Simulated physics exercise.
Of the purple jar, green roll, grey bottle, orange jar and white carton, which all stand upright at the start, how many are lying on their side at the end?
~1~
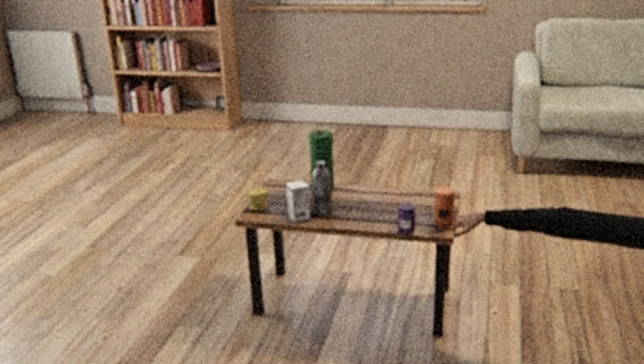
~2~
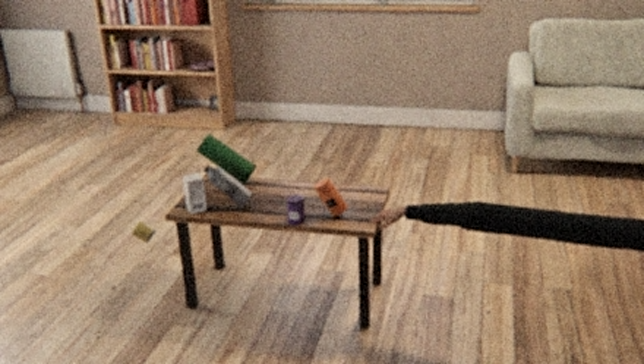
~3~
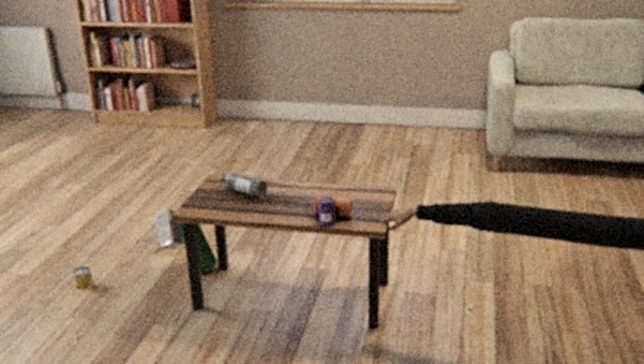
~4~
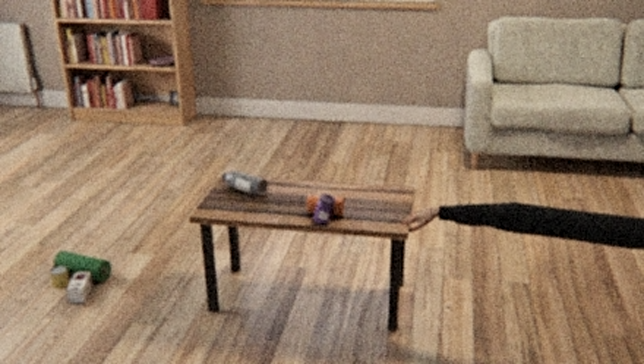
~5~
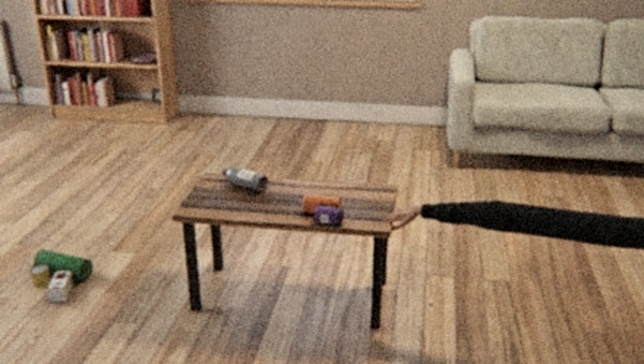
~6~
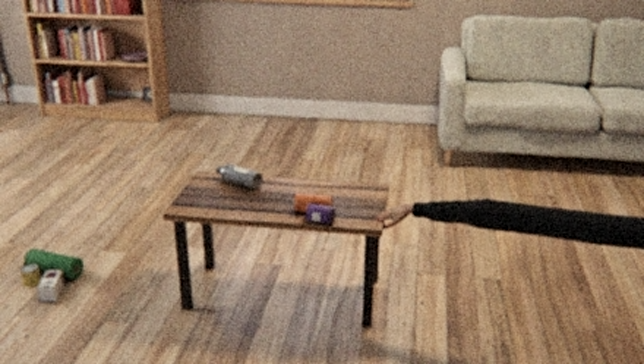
All five of them end up on their side, with the purple jar, orange jar and grey bottle on the table and the green roll and white carton on the floor.
To begin with, a hand on a dark-sleeved arm rests at the right end of a small wooden table holding a yellow tin, white carton, green roll, grey bottle, purple jar and orange jar. The table jerks left with the hand at its edge, the yellow tin drops off the left end, and the roll, bottle and orange jar tip. The carton and roll then fall too, while the bottle and orange jar lie flat. As the table shifts back right, the purple jar leans and then topples. Finally, three items lie still on the floor and three on the tabletop.
